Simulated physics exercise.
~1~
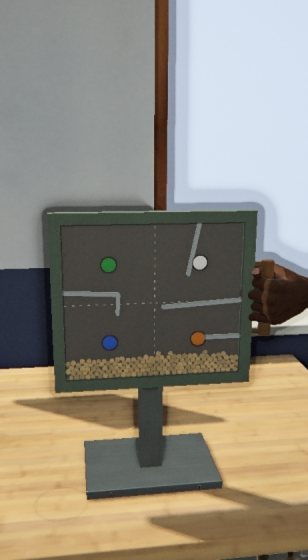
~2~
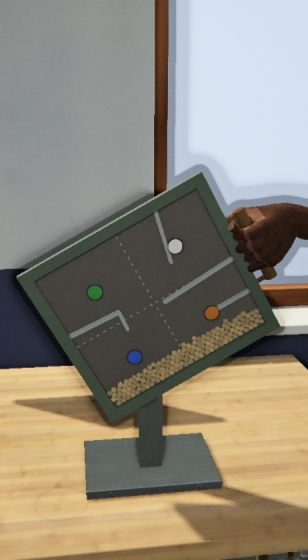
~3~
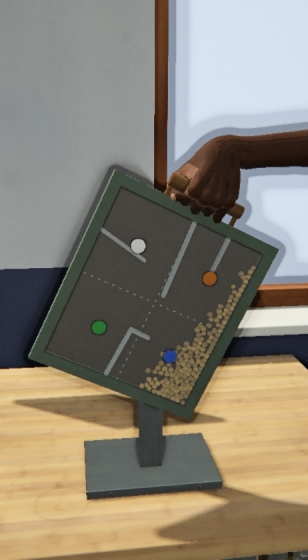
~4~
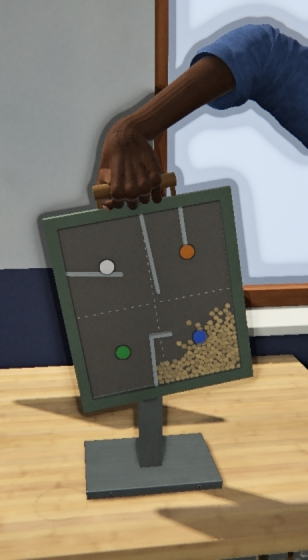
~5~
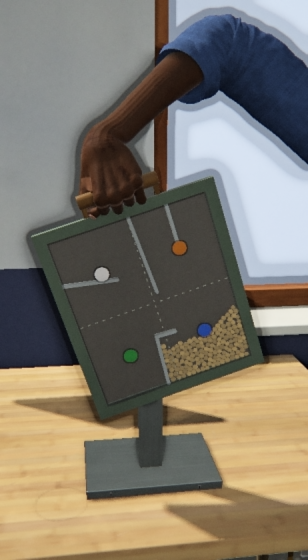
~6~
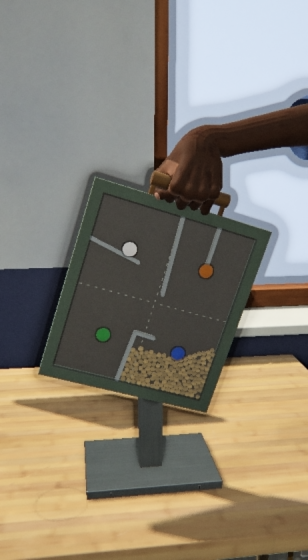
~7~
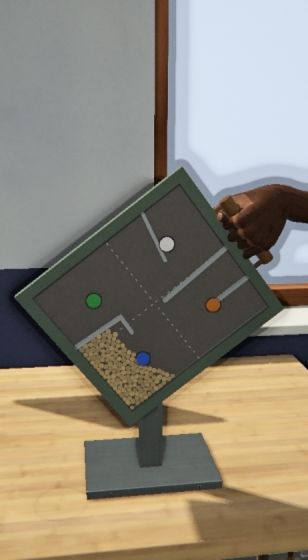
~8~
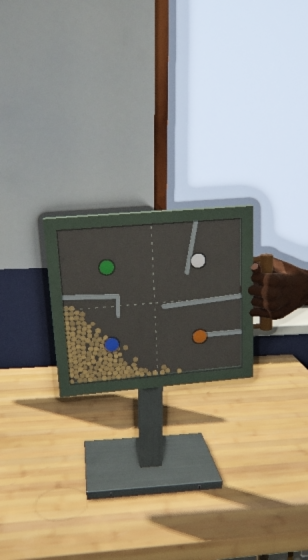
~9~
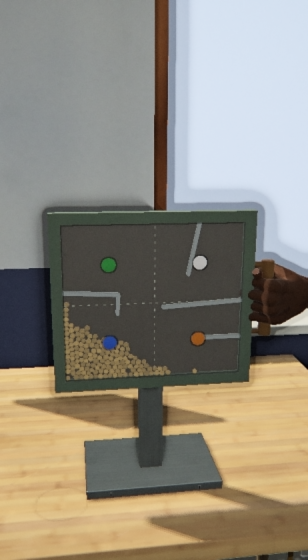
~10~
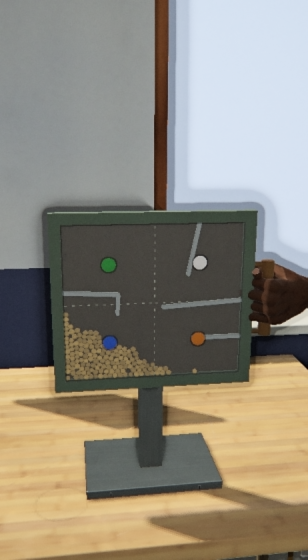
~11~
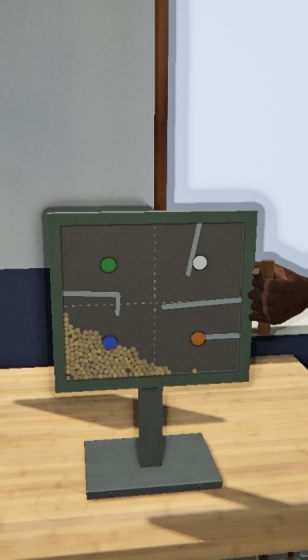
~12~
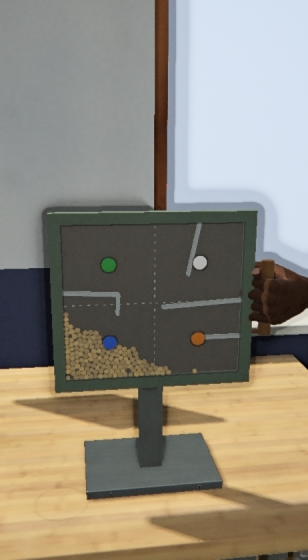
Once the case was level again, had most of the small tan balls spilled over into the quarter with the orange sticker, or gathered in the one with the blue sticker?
Most of them had gathered in the quarter with the blue sticker, heaped up in the lower left corner. Only a few lay in the orange quarter.
